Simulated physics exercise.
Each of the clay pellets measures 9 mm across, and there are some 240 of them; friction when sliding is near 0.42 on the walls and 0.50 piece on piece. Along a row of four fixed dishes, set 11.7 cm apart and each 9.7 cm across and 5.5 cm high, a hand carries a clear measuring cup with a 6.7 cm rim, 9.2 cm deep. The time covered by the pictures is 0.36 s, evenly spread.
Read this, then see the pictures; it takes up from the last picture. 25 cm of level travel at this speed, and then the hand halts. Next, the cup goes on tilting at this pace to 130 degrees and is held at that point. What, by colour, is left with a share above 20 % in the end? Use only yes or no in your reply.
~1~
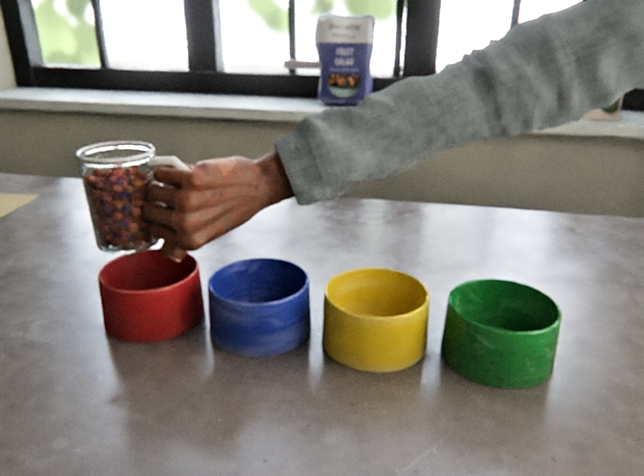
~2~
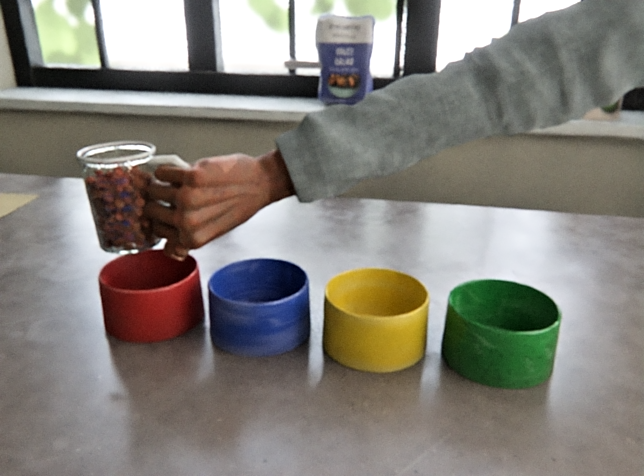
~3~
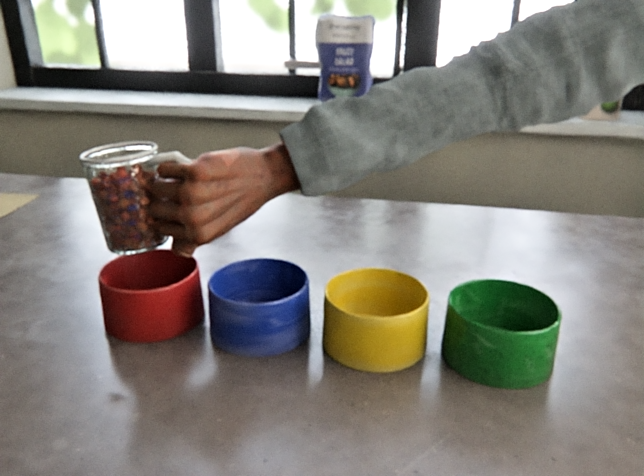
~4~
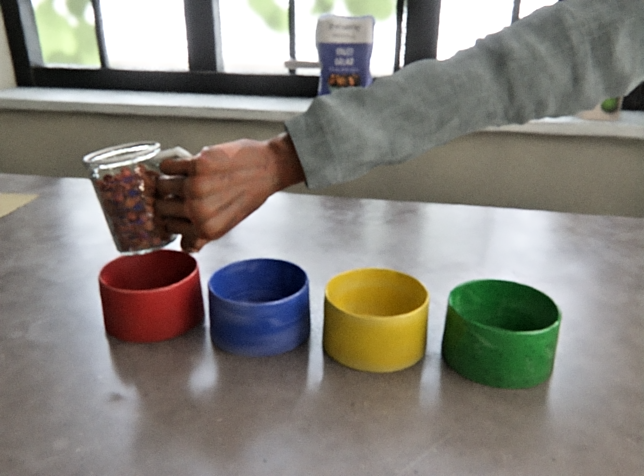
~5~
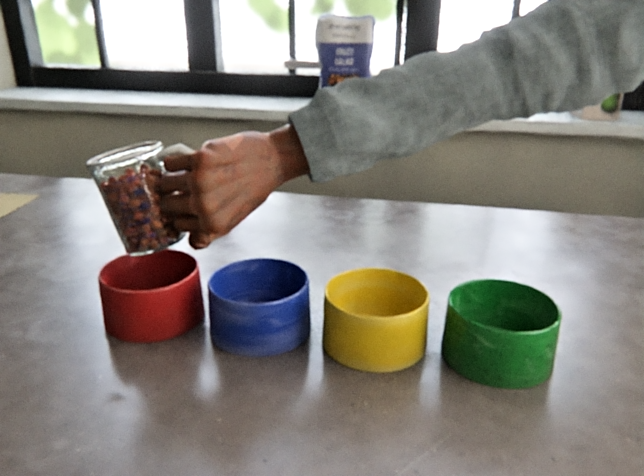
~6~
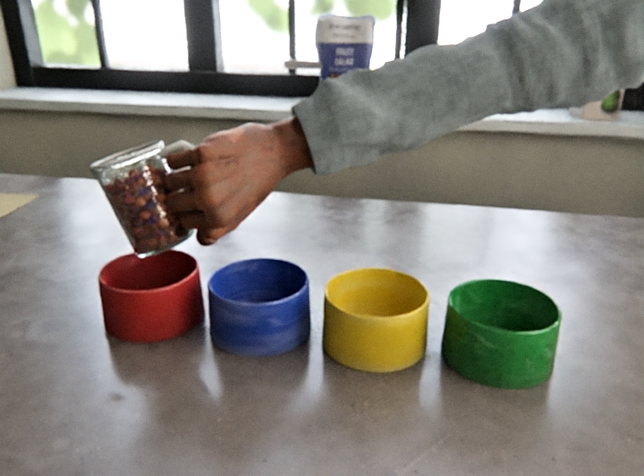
Red: No; blue: Yes; green: No; yellow: No; counter: No.
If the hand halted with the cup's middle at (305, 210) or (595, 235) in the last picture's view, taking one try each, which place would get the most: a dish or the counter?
First try: Blue; second try: Blue.
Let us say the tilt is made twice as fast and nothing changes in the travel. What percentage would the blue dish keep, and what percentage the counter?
In that case you'd see blue at 0 and the counter at 20.
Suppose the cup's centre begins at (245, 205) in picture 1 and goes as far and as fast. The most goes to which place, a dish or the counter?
The biggest share goes to yellow.
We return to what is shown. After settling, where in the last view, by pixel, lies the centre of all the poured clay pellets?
Centre at rest: Approx. (255, 310) px.
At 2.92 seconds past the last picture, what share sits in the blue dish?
Estimate: Near 95 %.
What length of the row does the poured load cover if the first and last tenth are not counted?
Spread: Around 6 cm.
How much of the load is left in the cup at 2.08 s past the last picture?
That would be some 0 per cent.
Then, 1.25 s after the last picture, tilt 93 degrees; cup holds 100 %.
Then, 2.08 s after the last picture, tilt 130 degrees; cup holds 0 %, blue 95 %.
Then, 2.92 s after the last picture, tilt 130 degrees; cup holds 0 %, blue 95 %.
In the end, red 0 %, blue 95 %, green 0 %, yellow 0 %, counter 5 %.
